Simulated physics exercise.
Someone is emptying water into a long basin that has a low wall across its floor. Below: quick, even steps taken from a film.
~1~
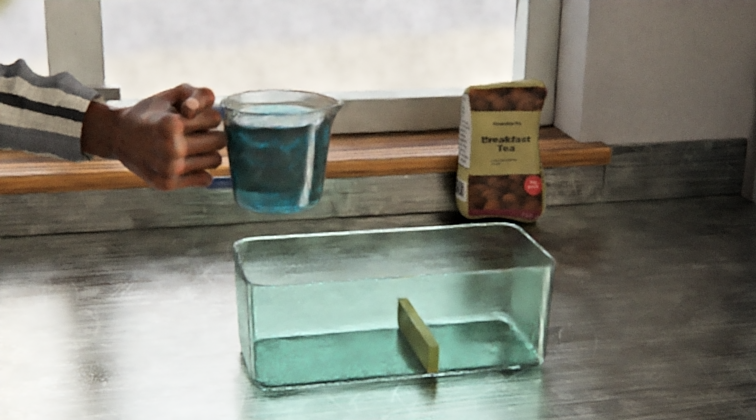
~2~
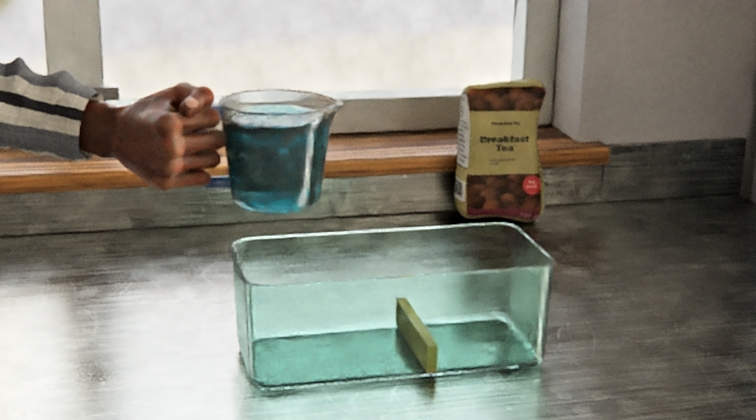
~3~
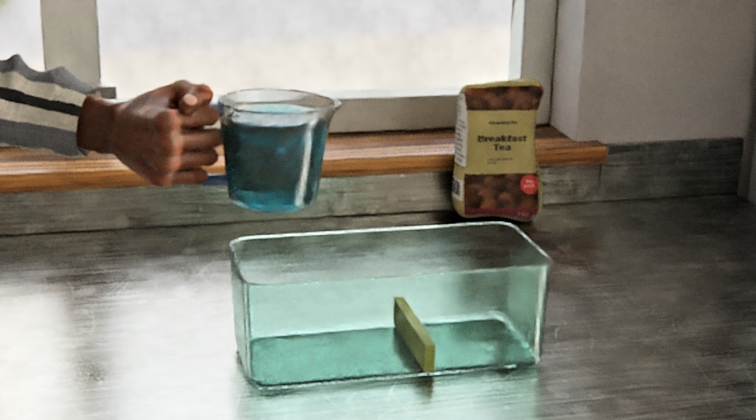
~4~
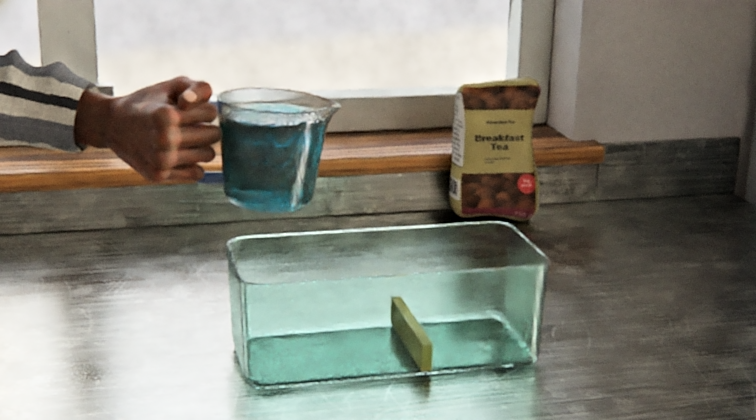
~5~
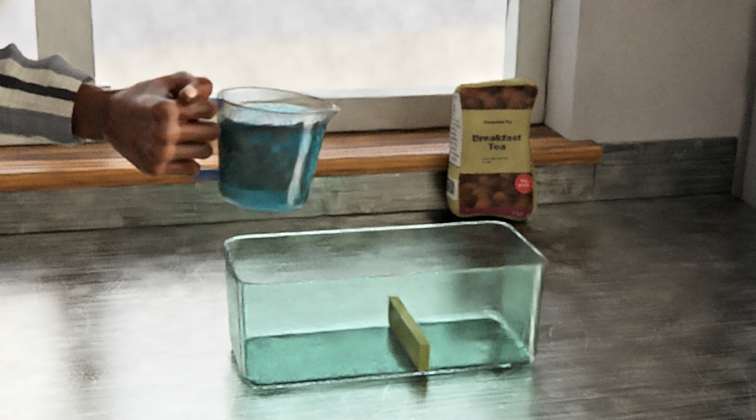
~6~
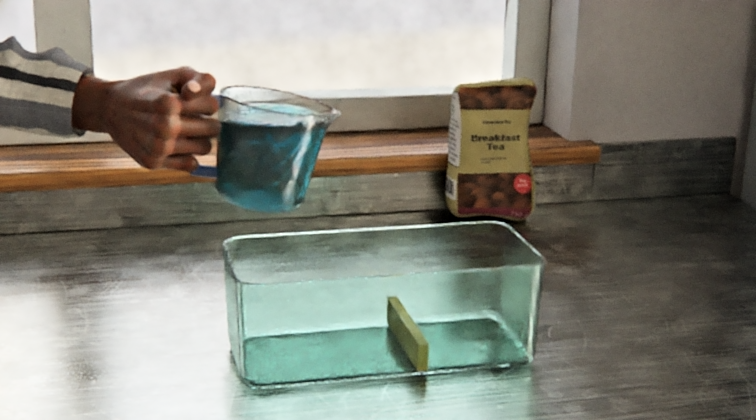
Hand in a striped sleeve slightly tilting a clear jug of blue water rightward above a long glass basin with a low wall.
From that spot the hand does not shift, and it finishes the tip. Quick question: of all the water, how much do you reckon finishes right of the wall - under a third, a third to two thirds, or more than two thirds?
Smaller than a third.
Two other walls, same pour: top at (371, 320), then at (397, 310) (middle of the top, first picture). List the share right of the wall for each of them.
First try around 90 percent; second try around 55 percent.
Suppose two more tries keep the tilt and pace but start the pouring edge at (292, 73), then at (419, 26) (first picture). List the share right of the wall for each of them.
You'd see around 10 per cent, and then around 75 per cent.
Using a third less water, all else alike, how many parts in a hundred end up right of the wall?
It comes to around 5 percent.
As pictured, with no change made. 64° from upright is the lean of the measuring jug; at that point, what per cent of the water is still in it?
I'd put it near 75 %.
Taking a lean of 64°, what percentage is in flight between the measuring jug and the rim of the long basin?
It's close to 20 %.
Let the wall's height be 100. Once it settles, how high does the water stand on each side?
Once it settles, the left reaches around 60 and the right around 30.
A moment on, the measuring jug is tipped part way and 75 per cent is still to pour, 6 is left of the wall and 0 right of it.
Next, the measuring jug is tipped on its side and 23 per cent is still to pour, 42 is left of the wall and 18 right of it.
Then the measuring jug is tipped on its side and 3 per cent is still to pour, 73 is left of the wall and 20 right of it.
Later the measuring jug is tipped on its side and 0 per cent is still to pour, 75 is left of the wall and 23 right of it.
In the end 74 per cent lies left of the wall, 24 right of it and 2 outside.
